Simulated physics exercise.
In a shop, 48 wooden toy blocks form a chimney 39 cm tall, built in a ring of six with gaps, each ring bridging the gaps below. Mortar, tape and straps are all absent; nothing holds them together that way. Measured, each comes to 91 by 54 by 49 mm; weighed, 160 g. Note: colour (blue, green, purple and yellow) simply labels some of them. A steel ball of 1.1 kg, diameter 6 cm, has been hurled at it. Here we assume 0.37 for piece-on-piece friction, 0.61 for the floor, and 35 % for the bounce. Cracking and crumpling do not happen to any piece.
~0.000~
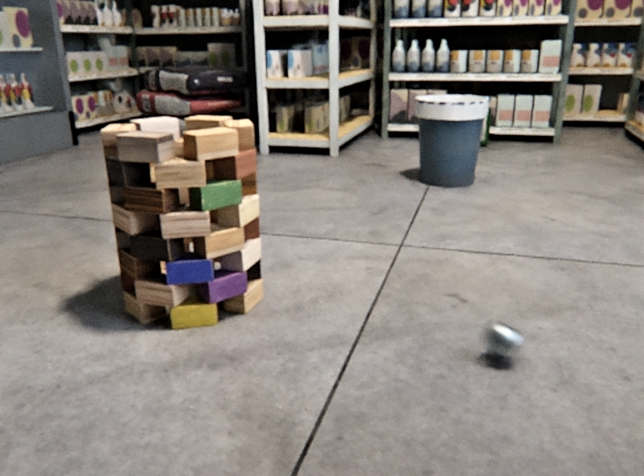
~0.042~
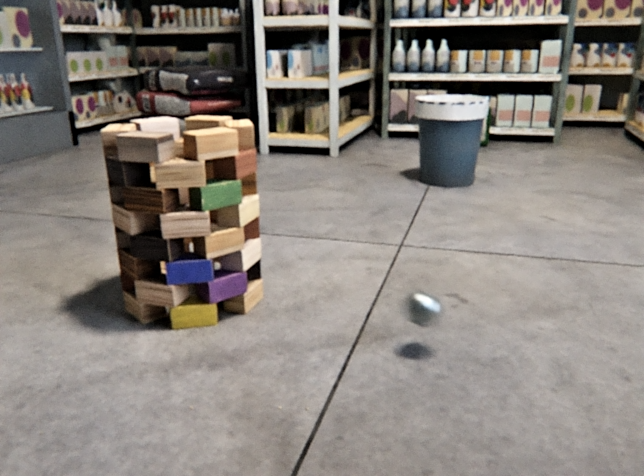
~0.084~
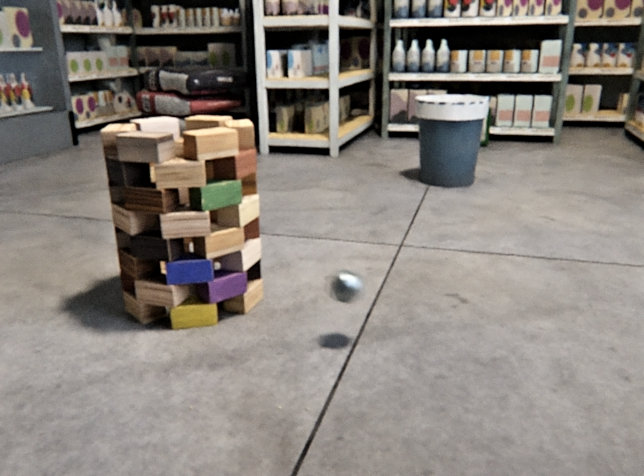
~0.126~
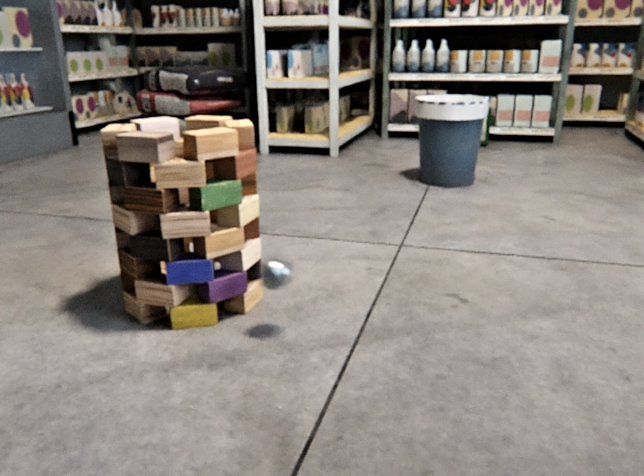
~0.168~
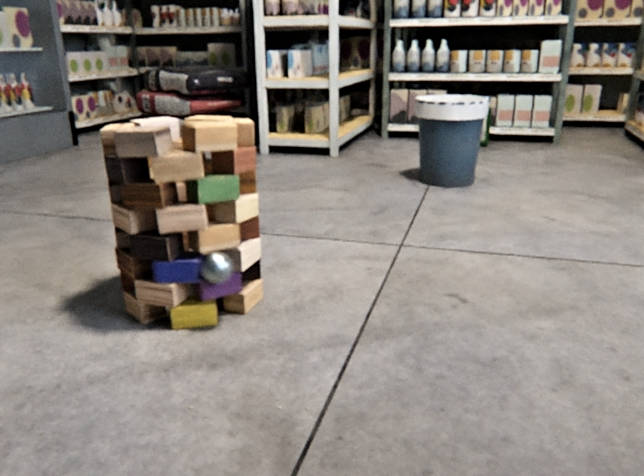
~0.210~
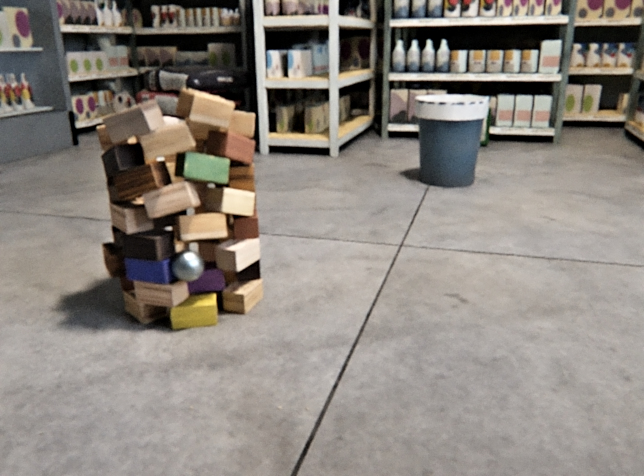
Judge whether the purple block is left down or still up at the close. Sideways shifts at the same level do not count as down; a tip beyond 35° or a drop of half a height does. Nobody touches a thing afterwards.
At the close the purple block is down.
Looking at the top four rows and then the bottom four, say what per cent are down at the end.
For the top it's 70 in a hundred, for the bottom 30 in a hundred.
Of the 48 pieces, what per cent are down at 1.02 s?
50 per cent.
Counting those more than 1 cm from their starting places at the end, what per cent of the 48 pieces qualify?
Shifted: 55 per cent.
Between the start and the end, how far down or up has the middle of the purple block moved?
Lower by close to 5 cm.
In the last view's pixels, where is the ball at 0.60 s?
It sits close to pixel (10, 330).
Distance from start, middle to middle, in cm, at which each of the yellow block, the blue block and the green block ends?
Shift in cm - yellow: 0; blue: 24; green: 26.
After 0.34 s, ball still moving; 7 of the 48 blocks down; purple block 46 mm lower; green block 72° from how it stood.
After 0.60 s, ball still moving; 18 of the 48 blocks down; purple block 49 mm lower; green block upside down.
After 1.02 s, ball still moving; 23 of the 48 blocks down; purple block 49 mm lower; green block on its side.
In the end (2.3 s), ball rolling away; 23 of the 48 blocks down; purple block 49 mm lower; green block on its side; yellow block 8 mm from its place. From the last view, middles, purple block near (181, 284), green block near (167, 270).
